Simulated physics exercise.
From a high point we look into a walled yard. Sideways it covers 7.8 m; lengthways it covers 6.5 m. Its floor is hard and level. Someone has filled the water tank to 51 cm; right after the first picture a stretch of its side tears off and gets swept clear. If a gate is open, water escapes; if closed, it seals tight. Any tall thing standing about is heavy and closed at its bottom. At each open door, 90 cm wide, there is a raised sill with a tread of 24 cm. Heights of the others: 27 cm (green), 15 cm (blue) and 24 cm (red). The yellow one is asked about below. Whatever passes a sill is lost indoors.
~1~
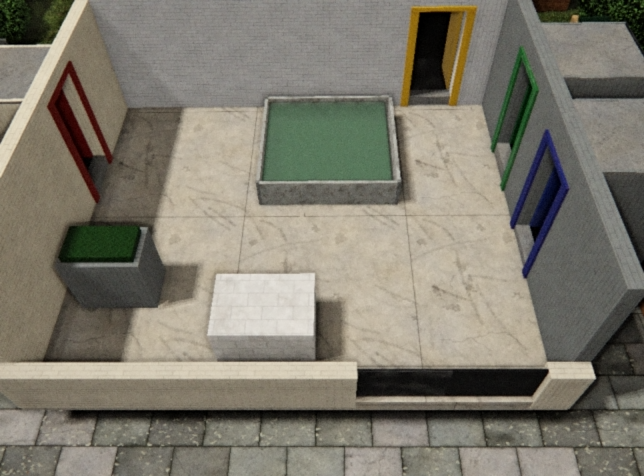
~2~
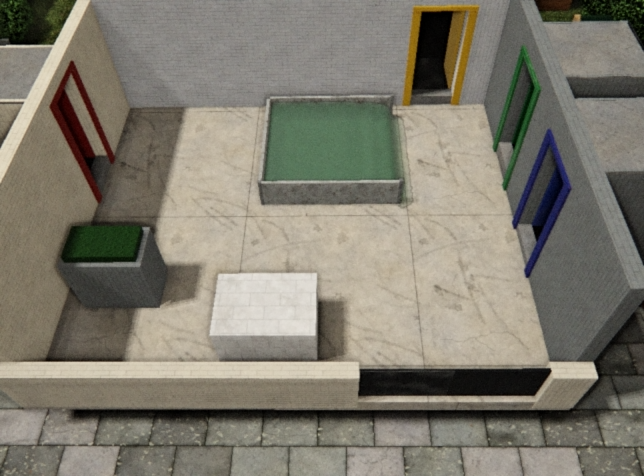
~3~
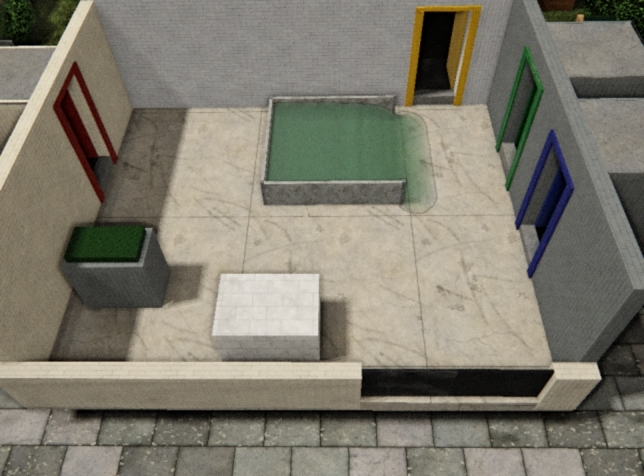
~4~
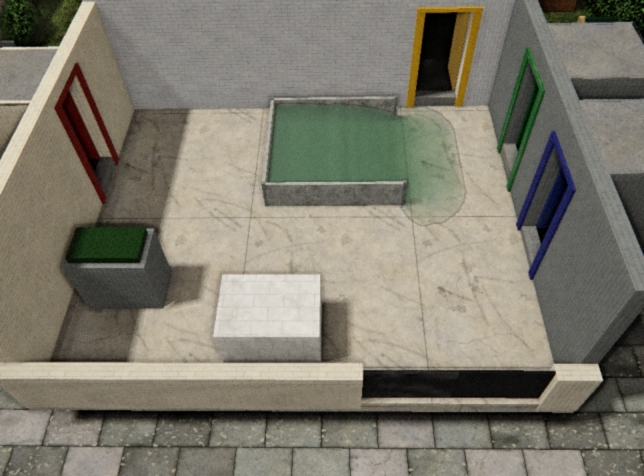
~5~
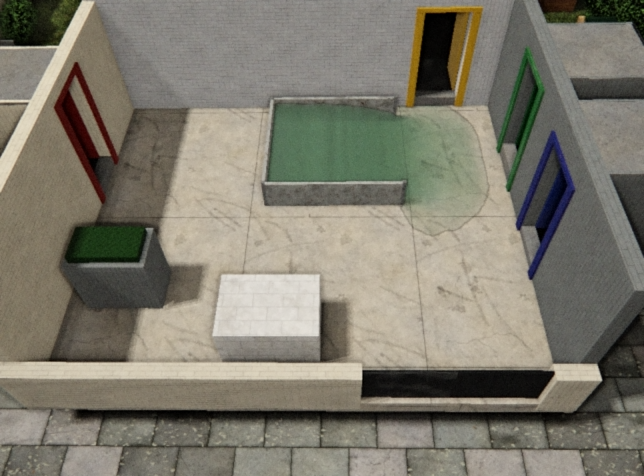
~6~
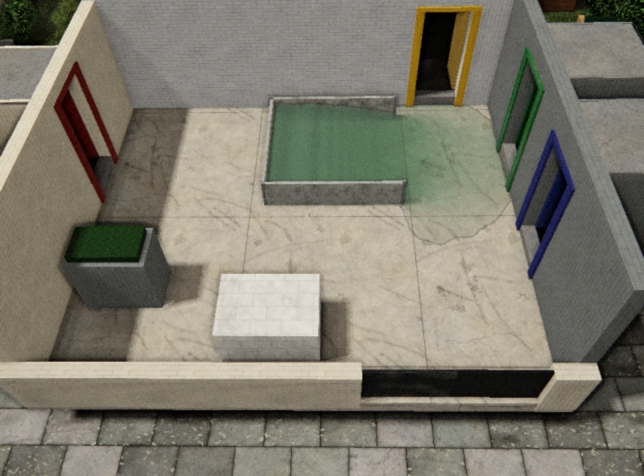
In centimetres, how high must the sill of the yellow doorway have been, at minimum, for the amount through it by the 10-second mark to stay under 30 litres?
It must have been at least 22 cm high.
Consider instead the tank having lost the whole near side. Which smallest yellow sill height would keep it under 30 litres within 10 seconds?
A height of around 10.5 cm.
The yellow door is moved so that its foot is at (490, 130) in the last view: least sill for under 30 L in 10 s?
You'd want it roughly 29 cm high.
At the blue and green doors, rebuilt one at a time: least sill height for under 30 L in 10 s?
You'd want about 9.5 centimetres at blue and about 29 centimetres at green.
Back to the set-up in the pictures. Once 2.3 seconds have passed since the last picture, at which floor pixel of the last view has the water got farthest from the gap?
The farthest wet point sits near (556, 387).
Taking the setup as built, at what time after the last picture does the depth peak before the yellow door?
It peaks at about 1.8 s.
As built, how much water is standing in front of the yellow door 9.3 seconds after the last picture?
About 10.0 cm.
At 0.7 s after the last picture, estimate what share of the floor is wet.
Some 20 in a hundred.
Then, 0.7 s after the last picture water covers 20 % of the floor, deepest (36 cm) near (500, 163); 13 cm at the yellow door, 0 litres in over its 23 cm sill.
Then, 2.3 s after the last picture water covers 30 % of the floor, deepest (32 cm) near (502, 170); 28 cm at the yellow door, 12 litres in over its 23 cm sill.
Then, 9.3 s after the last picture water covers 85 % of the floor, deepest (13 cm) near (524, 259); 10 cm at the yellow door, 22 litres in over its 23 cm sill.
At the yellow door as built, the water peaked near 29 cm, 1.9 s after the last picture.
With a sill of 19 cm, 51 litres would have come in within the 10 s; with 25.5 cm, 11 litres. So under 30 litres takes about 22 cm.
